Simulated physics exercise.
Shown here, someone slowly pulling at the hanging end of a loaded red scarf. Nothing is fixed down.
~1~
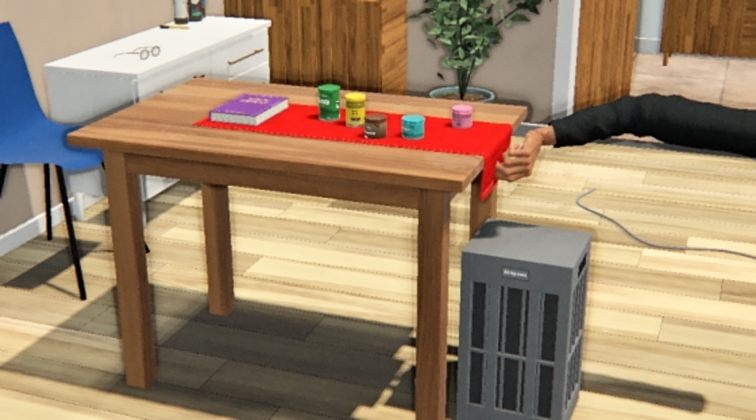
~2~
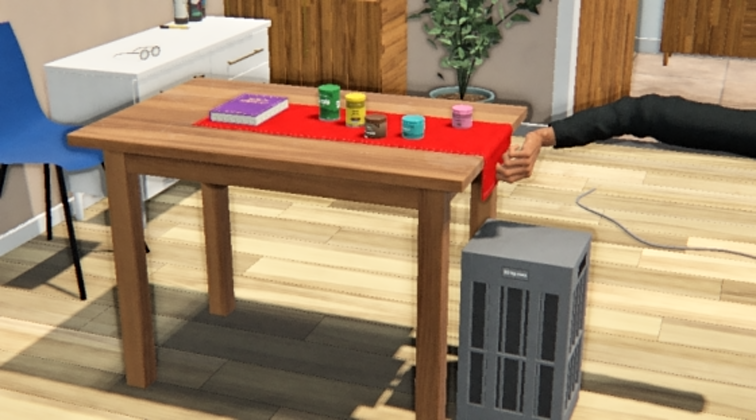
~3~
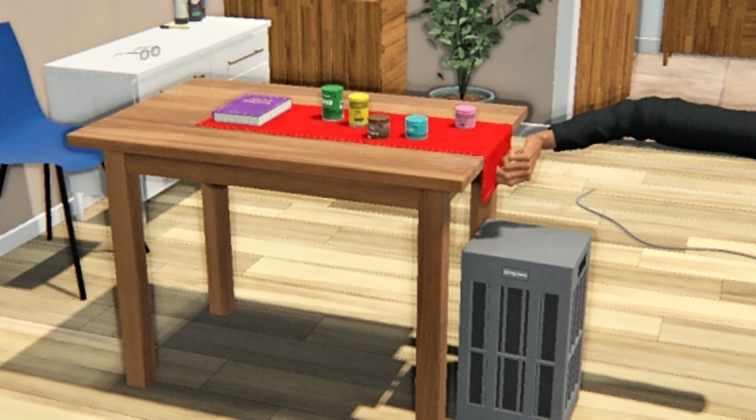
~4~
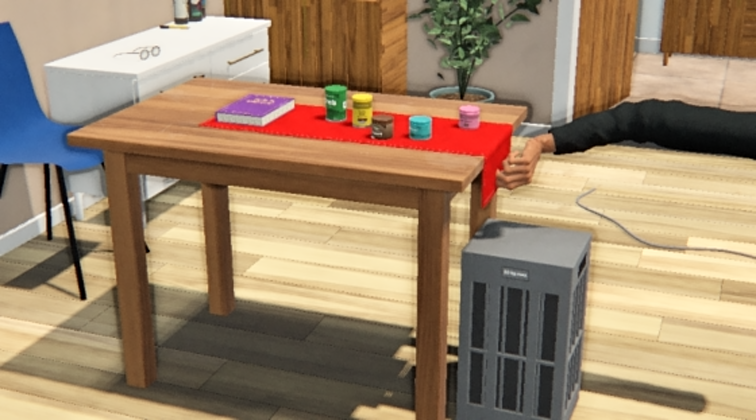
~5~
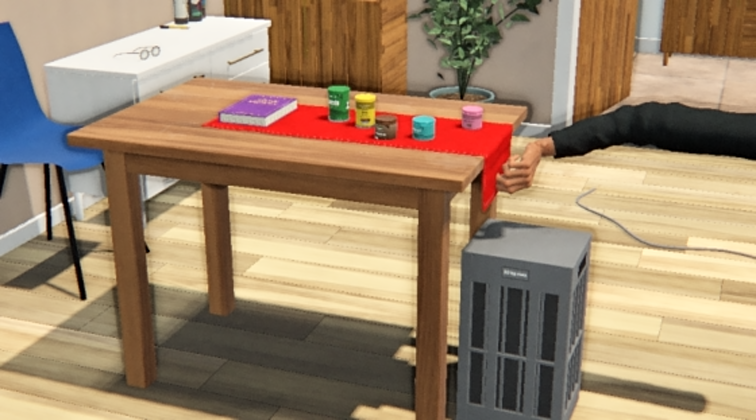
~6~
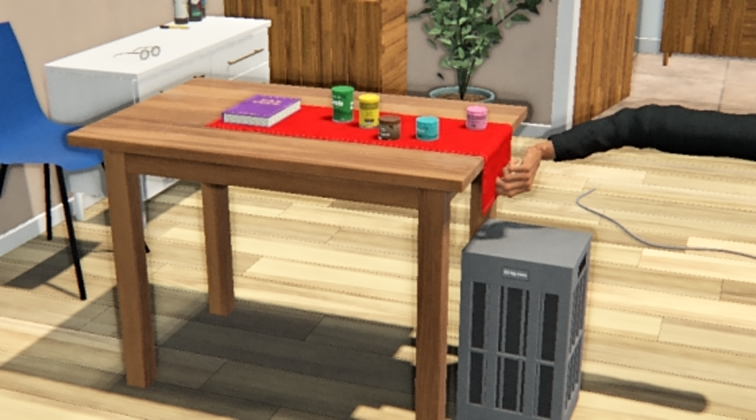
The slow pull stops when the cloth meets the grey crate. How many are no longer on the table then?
The table loses one.
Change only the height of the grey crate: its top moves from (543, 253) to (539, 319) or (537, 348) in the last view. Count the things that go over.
It would be 3 and 4.
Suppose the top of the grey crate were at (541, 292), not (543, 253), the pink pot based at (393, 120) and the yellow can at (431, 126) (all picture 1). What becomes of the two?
The pink pot keeps its place on top, the yellow can drops off.
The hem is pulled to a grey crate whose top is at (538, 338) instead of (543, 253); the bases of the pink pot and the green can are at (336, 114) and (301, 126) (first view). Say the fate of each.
The pink pot holds on; the green can stays on.
Soon after, hem near (497, 216); all still up.
After that, hem on the crate; pink pot gone.
In the end, hem on the crate; pink pot gone. The count of fallen things is one.
